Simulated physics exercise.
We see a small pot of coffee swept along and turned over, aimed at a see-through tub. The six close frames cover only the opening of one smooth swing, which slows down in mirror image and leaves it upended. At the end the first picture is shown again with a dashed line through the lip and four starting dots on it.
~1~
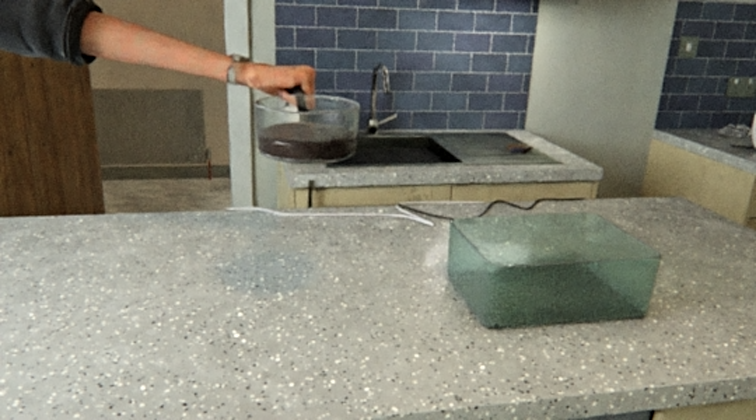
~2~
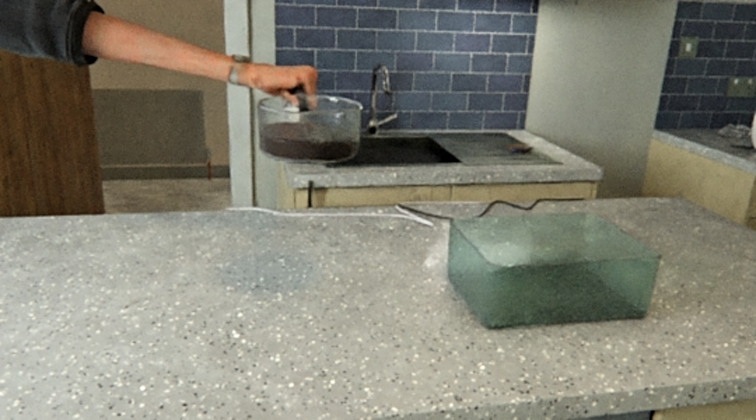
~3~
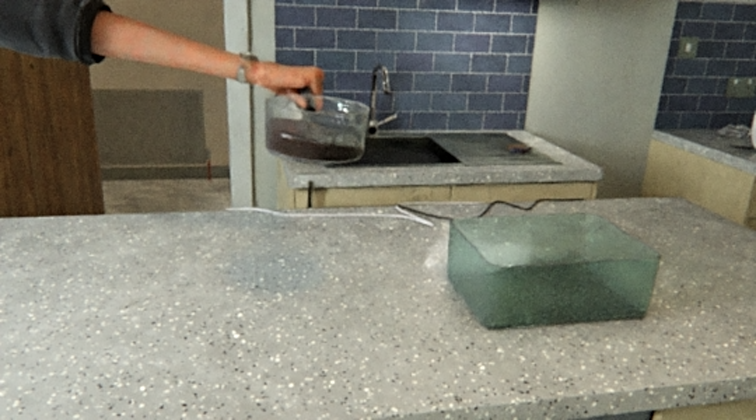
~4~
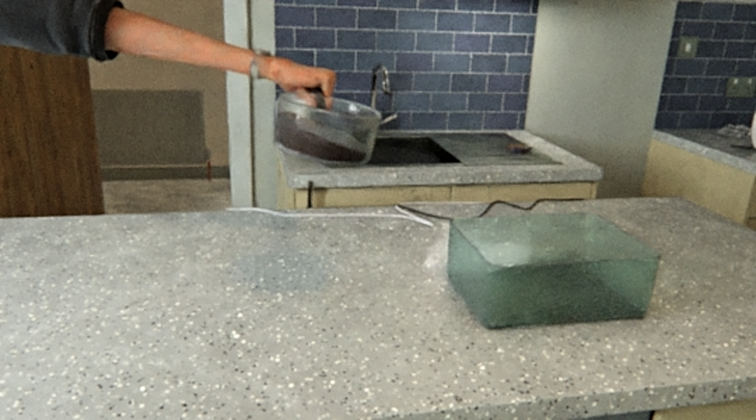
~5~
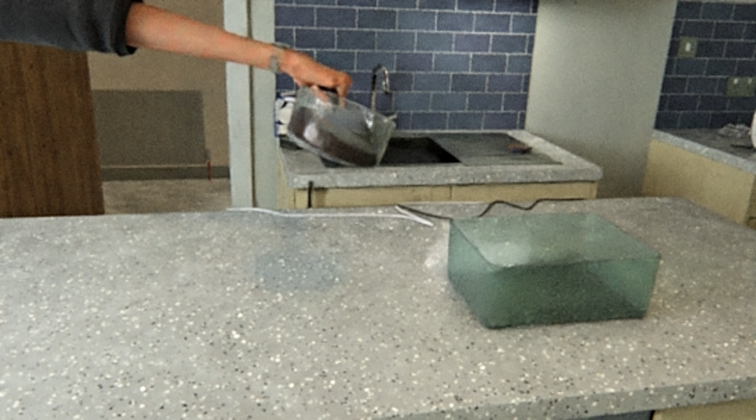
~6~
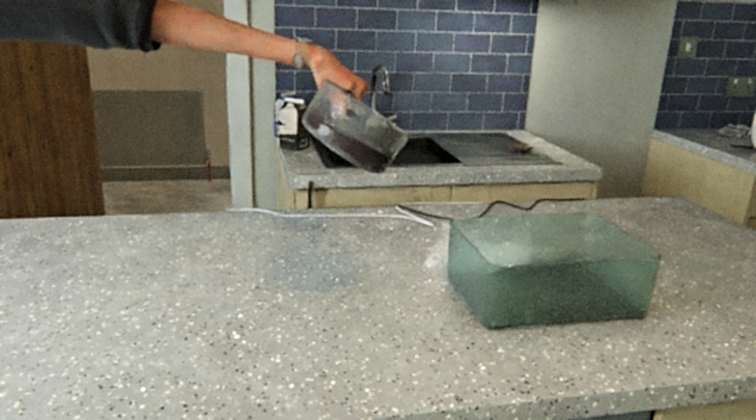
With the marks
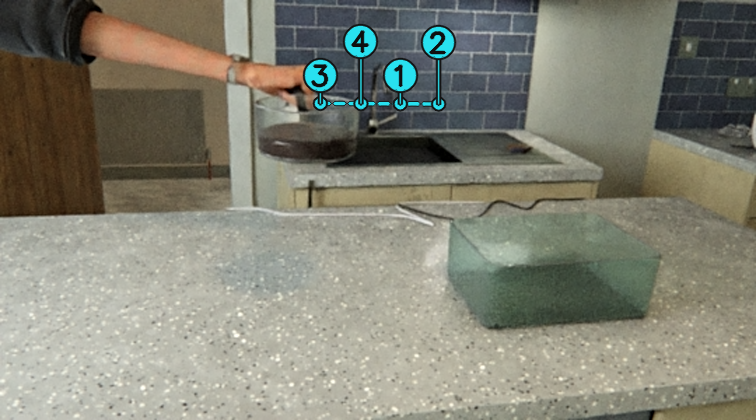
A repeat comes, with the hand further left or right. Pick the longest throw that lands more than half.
That is place 3.
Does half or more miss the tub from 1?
No.
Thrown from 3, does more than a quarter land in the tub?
Yes.
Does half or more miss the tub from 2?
No.
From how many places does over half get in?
All of the four.
On the marked copy, 1 at (400, 103); 2 at (438, 104); 3 at (320, 103); 4 at (360, 103).
Choosing 1, about 80 % lands in the tub, 5 % falls short and 16 % goes beside or beyond.
Choosing 2, about 87 % lands in the tub, 7 % falls short and 5 % goes beside or beyond.
Choosing 3, about 67 % lands in the tub, 22 % falls short and 11 % goes beside or beyond.
Choosing 4, about 78 % lands in the tub, 7 % falls short and 15 % goes beside or beyond.
